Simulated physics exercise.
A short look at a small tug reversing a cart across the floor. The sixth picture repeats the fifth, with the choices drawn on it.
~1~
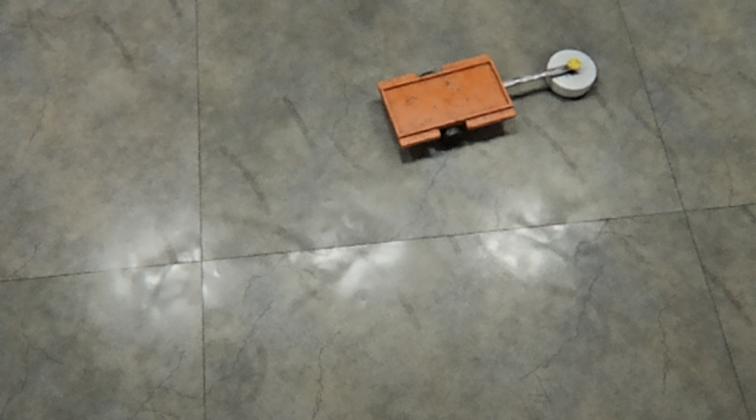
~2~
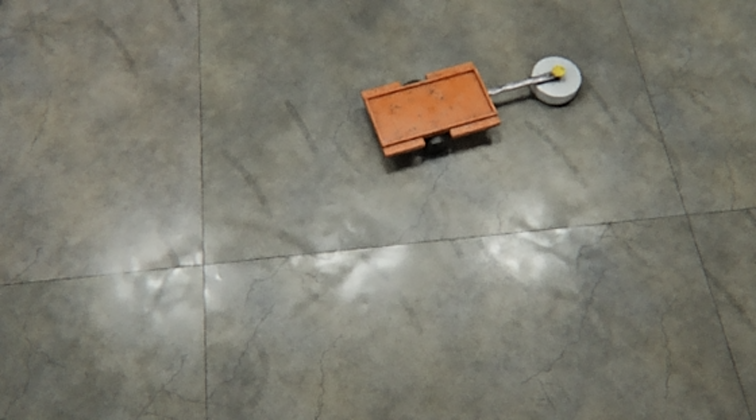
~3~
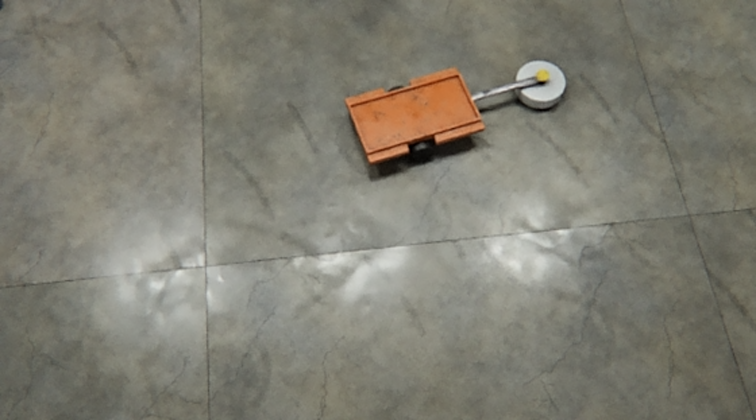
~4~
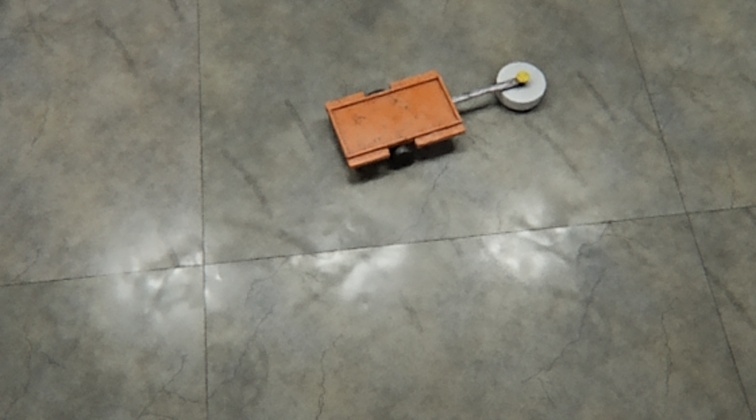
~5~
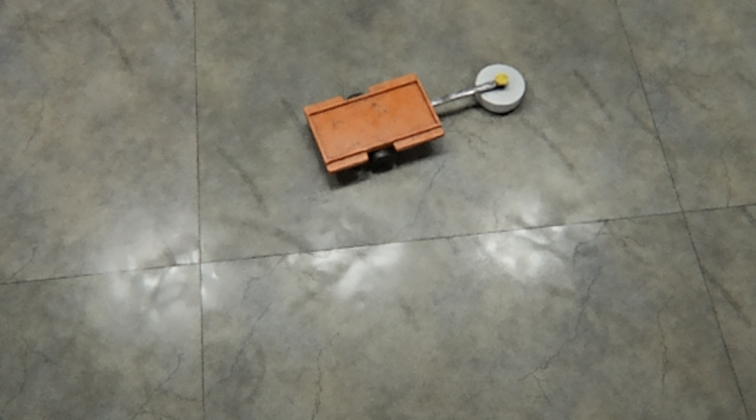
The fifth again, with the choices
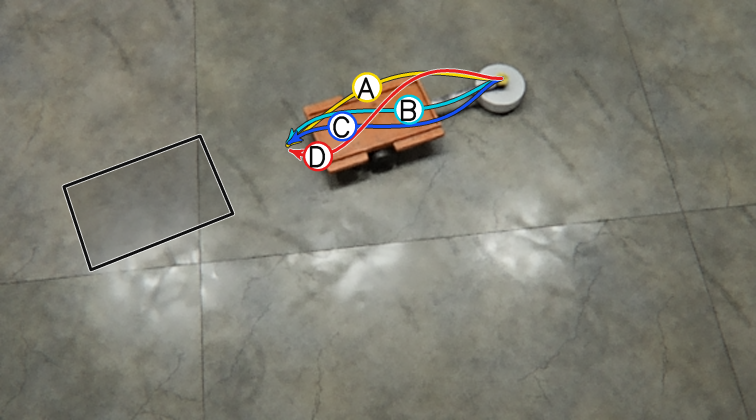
The clip shows a small white round robot with a yellow top, joined by a thin bar to a flat orange cart on a grey tiled floor, steadily backing the cart leftward and slightly toward the viewer.
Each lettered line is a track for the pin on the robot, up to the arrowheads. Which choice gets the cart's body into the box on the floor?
Choose route B.
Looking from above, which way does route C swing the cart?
Clockwise.
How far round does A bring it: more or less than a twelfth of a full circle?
More than that.
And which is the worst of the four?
Route A.
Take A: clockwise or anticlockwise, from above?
On that route, anticlockwise.
On the marked copy, A from (502, 78) via (384, 80) to (287, 146); B from (502, 78) via (400, 110) to (288, 142); C from (502, 78) via (410, 125) to (289, 143); D from (502, 78) via (386, 101) to (290, 151); the bay at (148, 200).
Following B. Soon after the start, robot (427, 115), cart (292, 144).
Later, robot (343, 120), cart (212, 170).
In the end, robot (286, 155), cart (146, 201); the cart stands in the bay.
As for the rest, A leaves the cart at (196, 261), out of the bay; C leaves the cart at (139, 162), out of the bay; D leaves the cart at (166, 235), out of the bay.
